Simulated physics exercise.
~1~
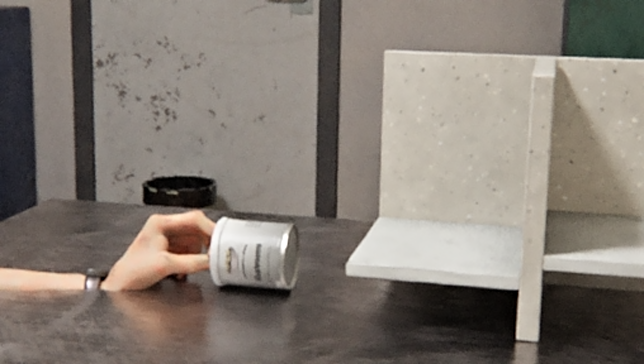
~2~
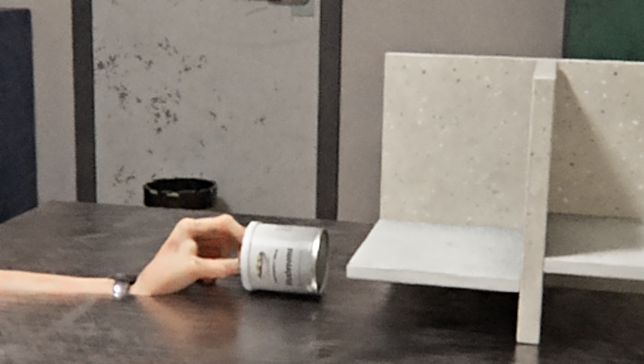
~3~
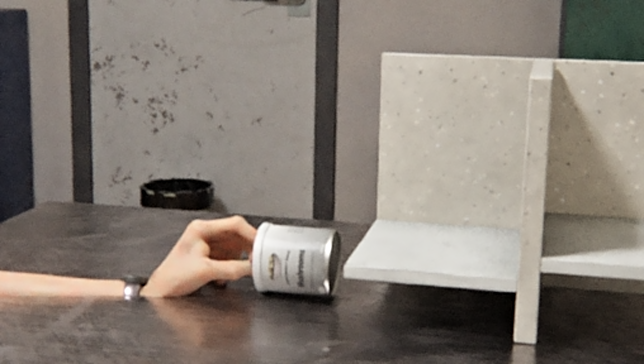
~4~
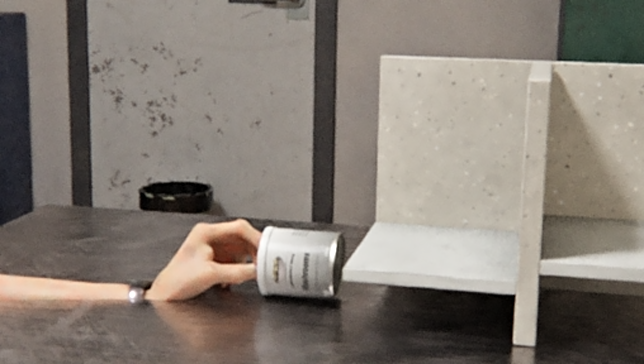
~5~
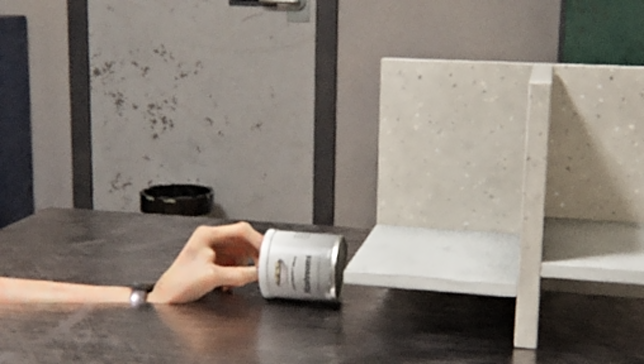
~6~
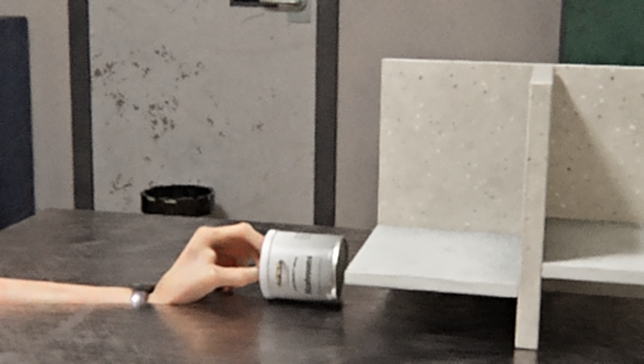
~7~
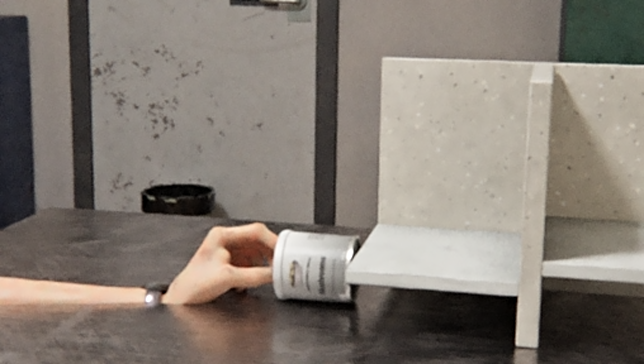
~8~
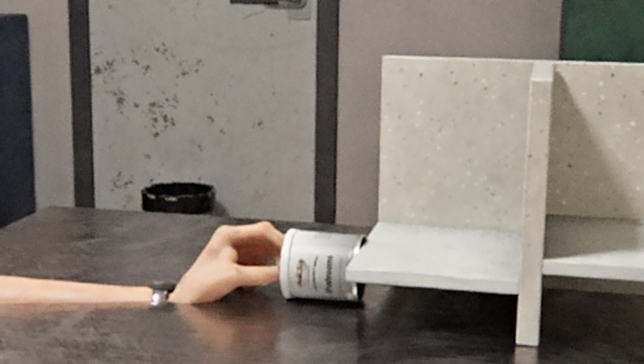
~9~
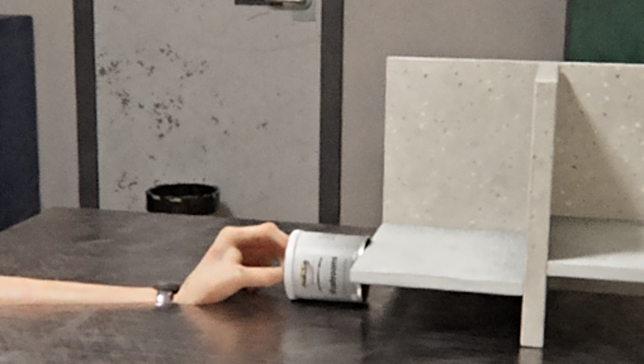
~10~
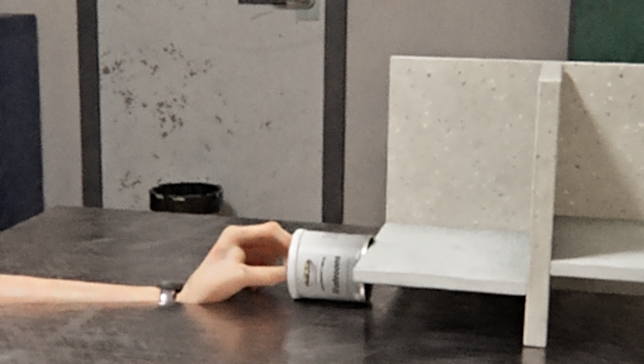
A white tin lying on its side is held by a hand reaching in from the left across a dark tabletop, seen from the side by a slightly swaying camera. To the right stands a pale speckled shelf unit with a low ledge and an upright divider, while a black round dish sits behind the hand near a scuffed grey door. The hand pushes the tin right, pauses briefly just short of the ledge, then nudges it up to the opening. There the tin catches on the ledge's edge, too tall to pass underneath, and rests with the hand still behind it.
